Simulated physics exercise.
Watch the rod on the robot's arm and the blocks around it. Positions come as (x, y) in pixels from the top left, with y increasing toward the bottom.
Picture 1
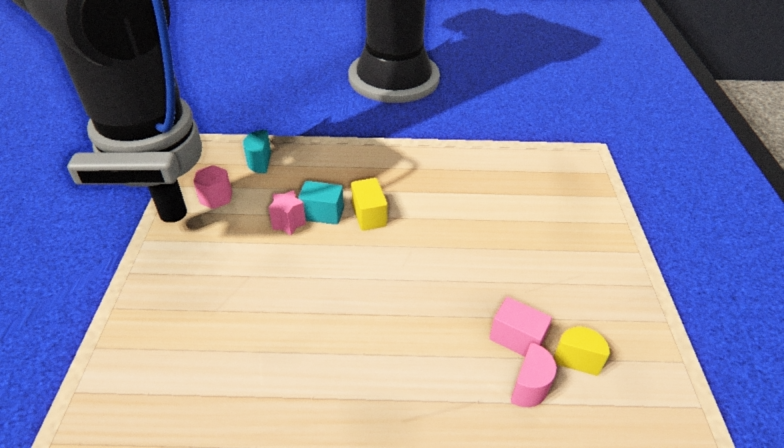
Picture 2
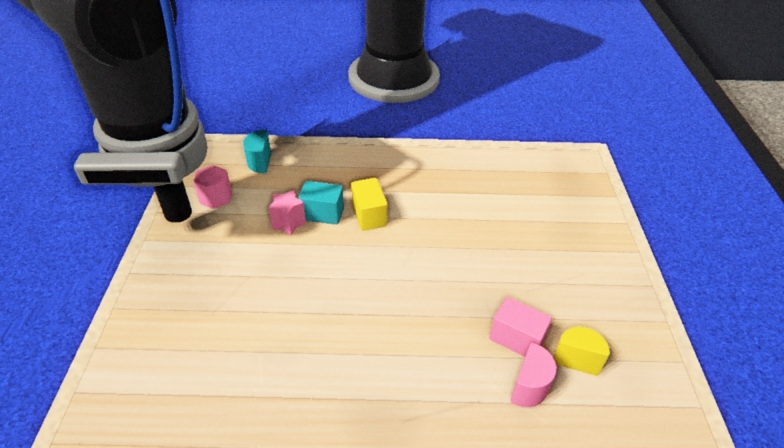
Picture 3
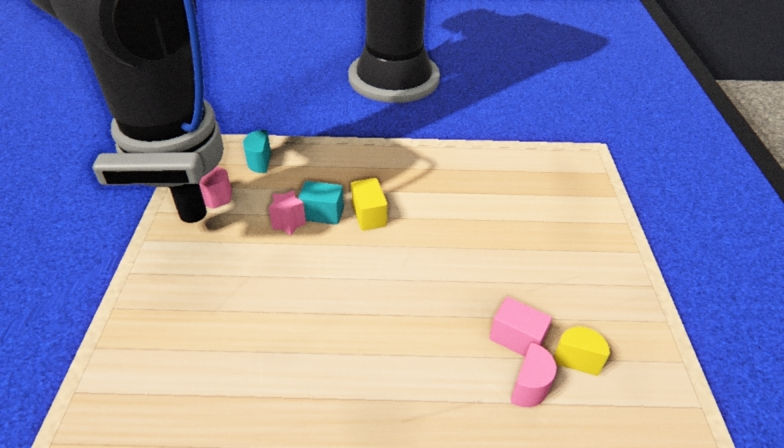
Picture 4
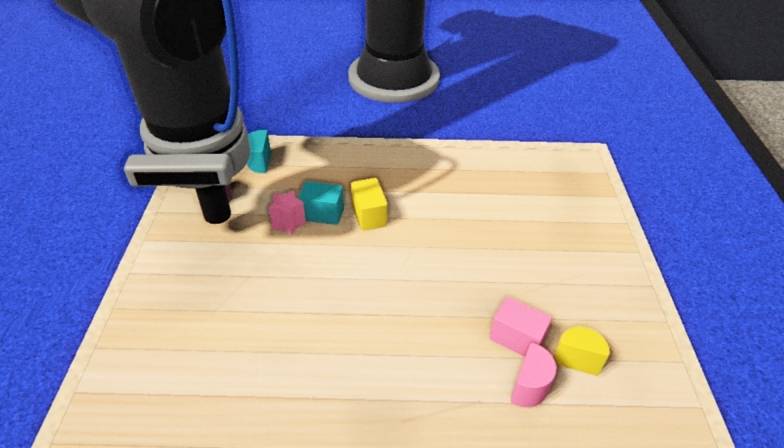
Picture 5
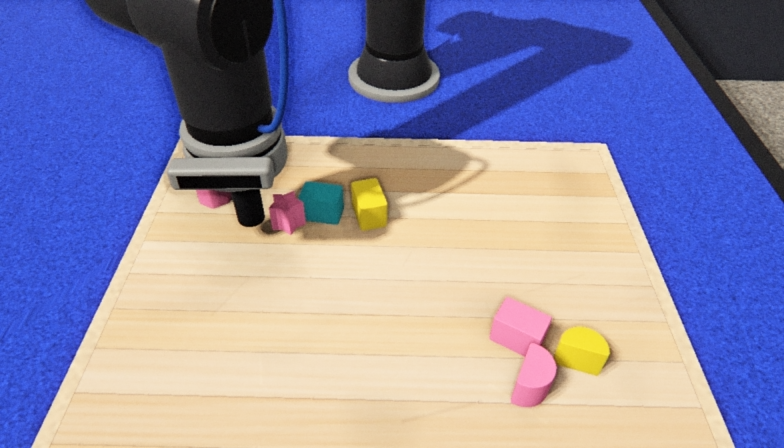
A black robot arm with a rod at its tip moves slowly rightward along the upper left of a wooden board, passing in front of a pink block and a turquoise one. The rod ends up close beside a pink star-shaped block, while all the blocks stay where they are.
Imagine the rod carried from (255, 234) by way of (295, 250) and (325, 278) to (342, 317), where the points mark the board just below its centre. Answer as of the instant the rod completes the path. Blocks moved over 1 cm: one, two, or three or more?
One block moves.
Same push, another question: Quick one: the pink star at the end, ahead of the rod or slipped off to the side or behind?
The pink star is left behind or beside.
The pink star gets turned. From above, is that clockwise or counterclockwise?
Looking down, my answer is that the pink star rotates anticlockwise.
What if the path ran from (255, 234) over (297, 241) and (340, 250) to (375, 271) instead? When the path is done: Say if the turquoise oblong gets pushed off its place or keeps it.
Gets moved.
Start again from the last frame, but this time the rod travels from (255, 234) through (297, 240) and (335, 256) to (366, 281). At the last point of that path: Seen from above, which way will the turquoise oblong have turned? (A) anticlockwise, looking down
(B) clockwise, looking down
It's B.
What follows on the original path. One third of the way, rod (293, 235); pink star (297, 204), turned 55° anticlockwise; turquoise oblong (323, 188), turned 15° clockwise.
Two thirds of the way, rod (324, 263); pink star (297, 204), turned 55° anticlockwise; turquoise oblong (323, 188), turned 15° clockwise.
At the end, rod (341, 302); pink hexagonal block not moved; pink star (297, 204), turned 55° anticlockwise; turquoise oblong (323, 188), turned 15° clockwise.
